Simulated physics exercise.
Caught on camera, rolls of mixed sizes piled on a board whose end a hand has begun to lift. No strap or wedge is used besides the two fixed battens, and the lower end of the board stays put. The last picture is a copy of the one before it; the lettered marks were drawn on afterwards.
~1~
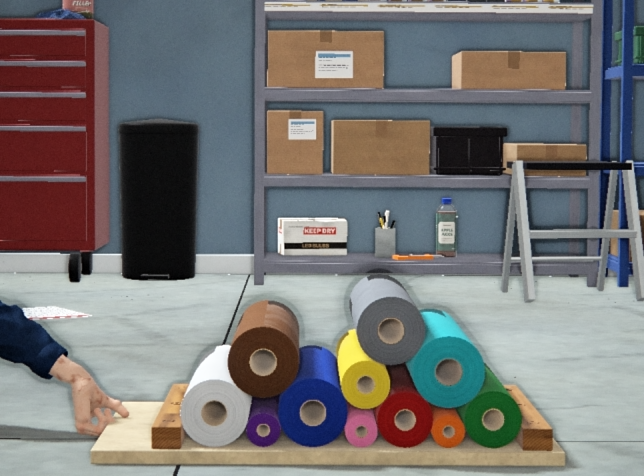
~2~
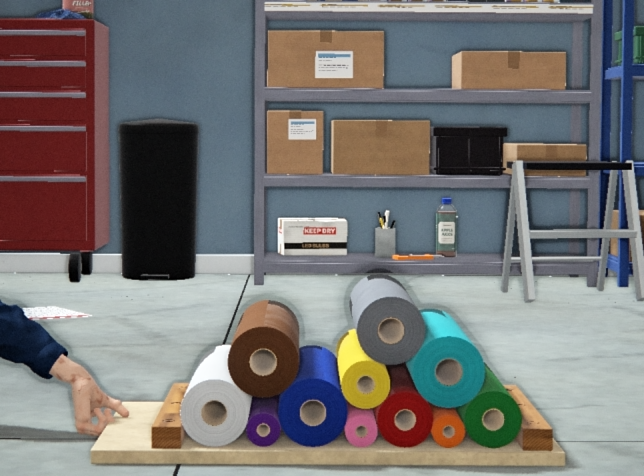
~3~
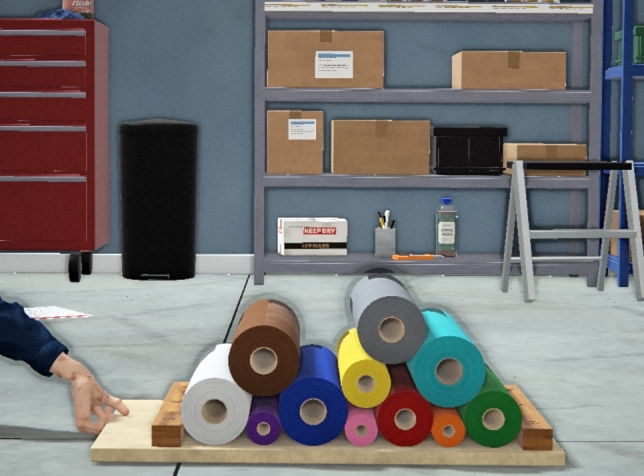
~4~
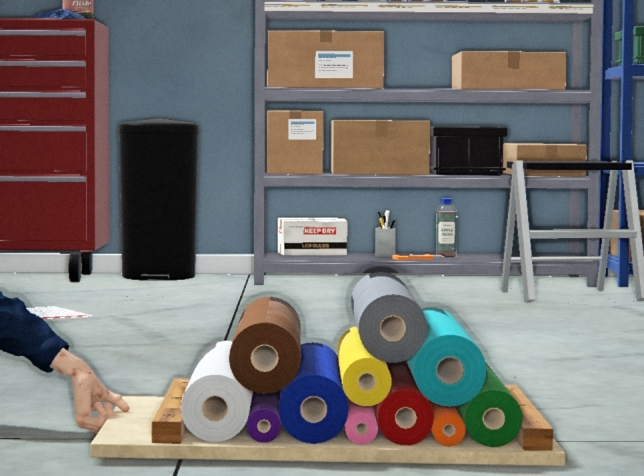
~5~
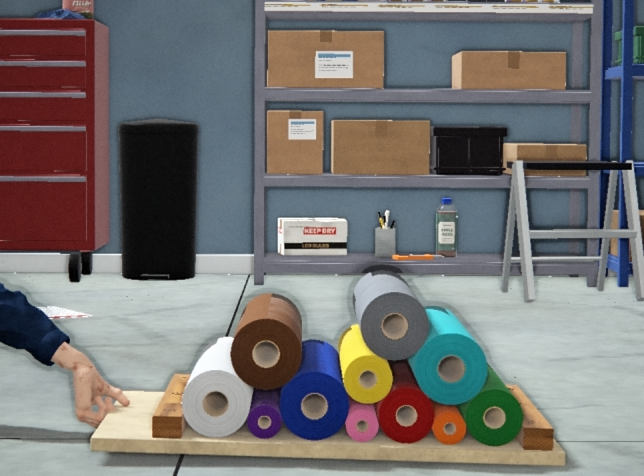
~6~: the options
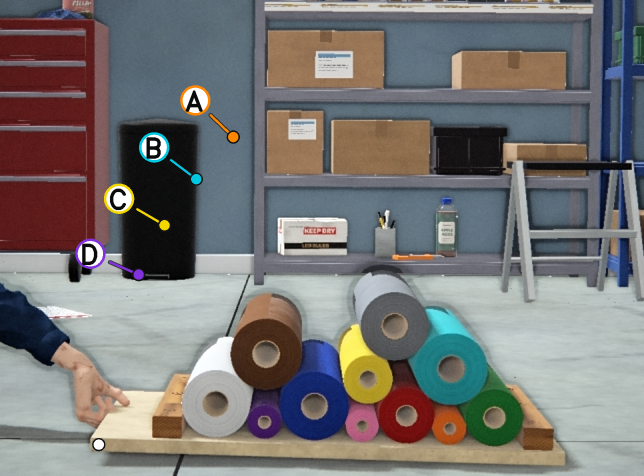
A pile of colorful rolls sat on a wooden board on the garage floor while a hand at the left slowly raised that end slightly, and the rolls stayed stacked together, barely shifting.
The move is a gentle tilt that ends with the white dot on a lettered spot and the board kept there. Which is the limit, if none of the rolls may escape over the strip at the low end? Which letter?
B is the limit.
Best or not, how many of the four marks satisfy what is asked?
Three of the four.
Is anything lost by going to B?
No.
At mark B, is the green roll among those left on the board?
The green roll: Yes.
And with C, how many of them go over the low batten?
The count is none.
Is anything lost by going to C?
No.
On the marked copy, A at (233, 137); B at (196, 179); C at (165, 225); D at (138, 274); the white dot at (99, 445).
Taking B. A third of the way, board at 20°.
Two thirds of the way, board at 37°.
When it is over, board at 37°, none over the low batten.
As for the rest, A four over the low batten (turquoise, yellow, brown, grey); C none over the low batten; D none over the low batten.
